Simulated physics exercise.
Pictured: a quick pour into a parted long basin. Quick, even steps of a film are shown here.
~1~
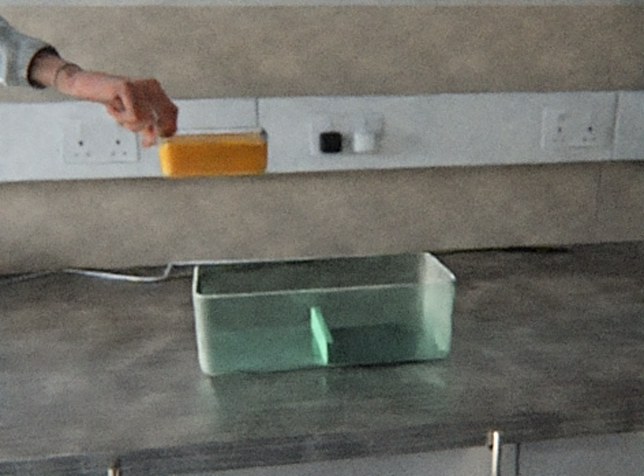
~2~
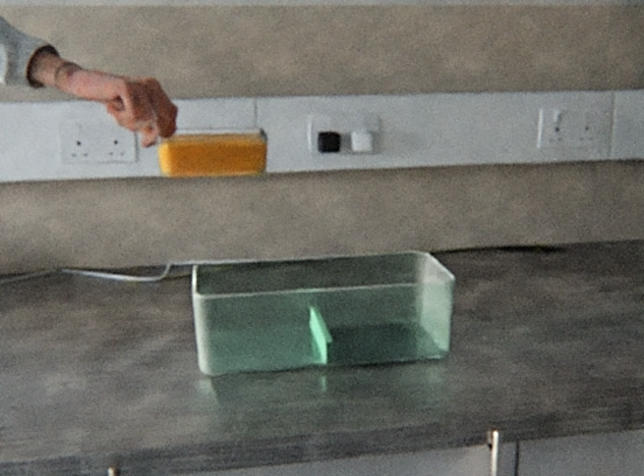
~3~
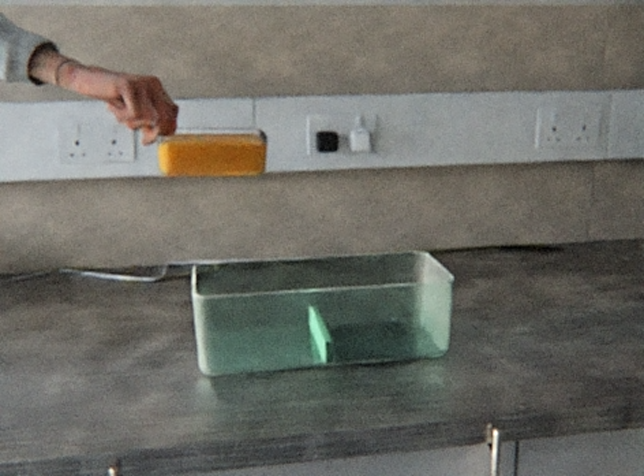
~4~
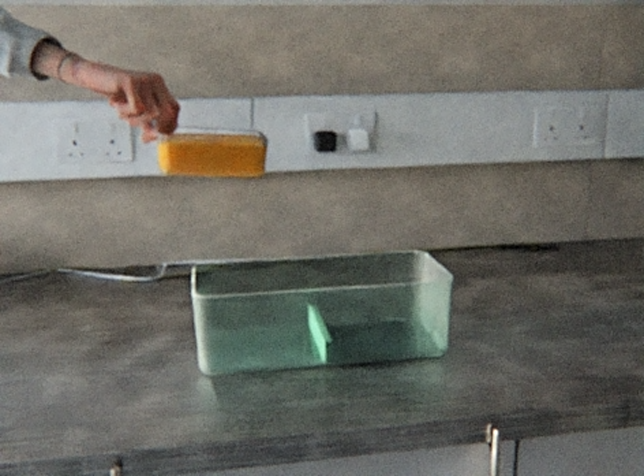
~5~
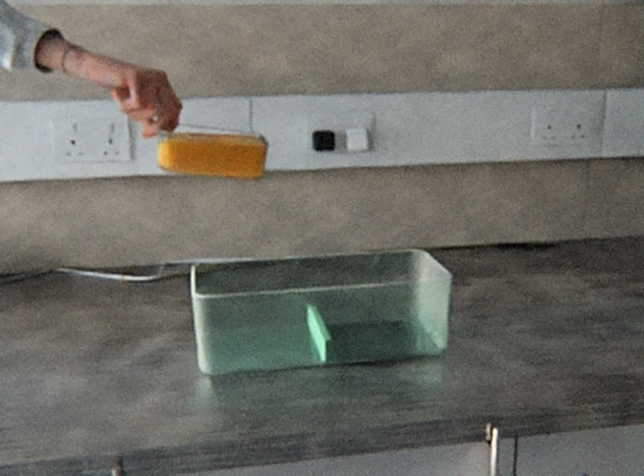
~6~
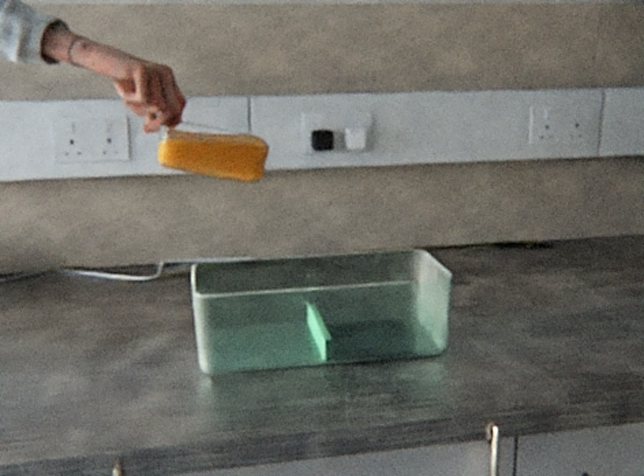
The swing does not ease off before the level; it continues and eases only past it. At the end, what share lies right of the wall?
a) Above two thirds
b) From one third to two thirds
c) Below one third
b.
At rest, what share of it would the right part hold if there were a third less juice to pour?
About 30 %.
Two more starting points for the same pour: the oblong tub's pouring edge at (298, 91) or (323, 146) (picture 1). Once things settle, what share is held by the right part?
It comes out at around 70 percent and then around 75 percent.
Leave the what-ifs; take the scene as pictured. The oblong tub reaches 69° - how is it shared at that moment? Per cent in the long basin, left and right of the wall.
Left: 5 %. Right: 15 %.
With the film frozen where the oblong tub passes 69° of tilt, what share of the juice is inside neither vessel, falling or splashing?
It works out to about 55 percent.
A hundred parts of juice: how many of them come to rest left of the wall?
It is close to 40 per cent.
A moment on, the oblong tub is tipped part way and 25 per cent is still to pour, 5 is left of the wall and 14 right of it.
Next, the oblong tub is tipped right over and 4 per cent is still to pour, 30 is left of the wall and 55 right of it.
Then the oblong tub is tipped right over and 0 per cent is still to pour, 36 is left of the wall and 56 right of it.
Later the oblong tub is tipped right over and 0 per cent is still to pour, 38 is left of the wall and 56 right of it.
Finally, 38 per cent lies left of the wall, 56 right of it and 6 outside.
